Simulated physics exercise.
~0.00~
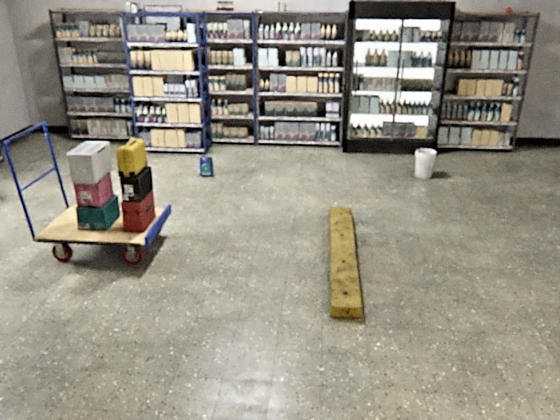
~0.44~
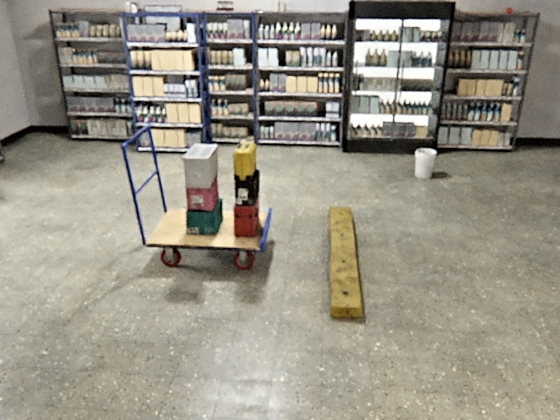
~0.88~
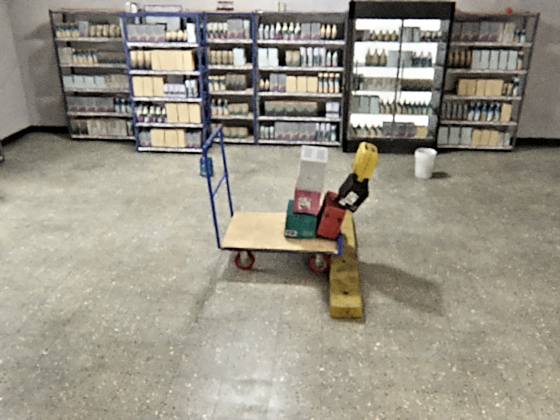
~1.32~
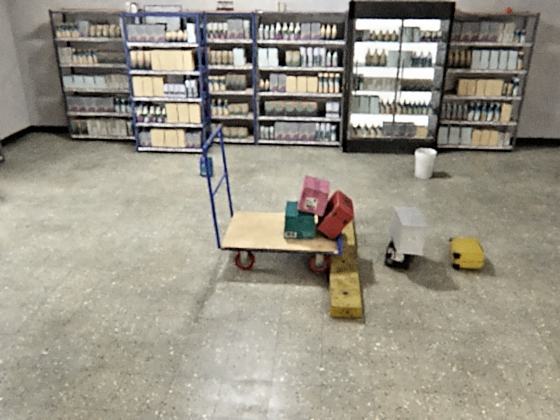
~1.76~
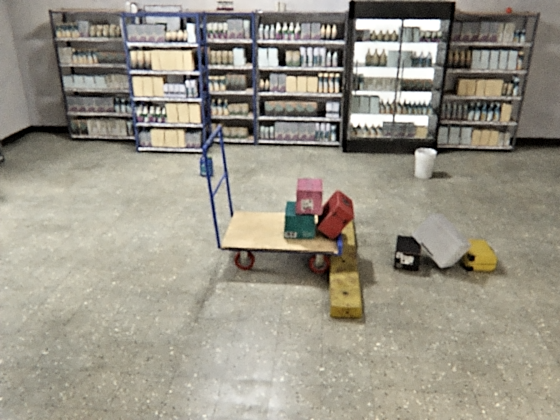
A flatbed trolley stacked with boxes rolled right and stopped abruptly against a low yellow kerb, pitching its load forward. The white, black and yellow pieces tumbled onto the floor beyond, while the pink, teal and red ones stayed on the deck.
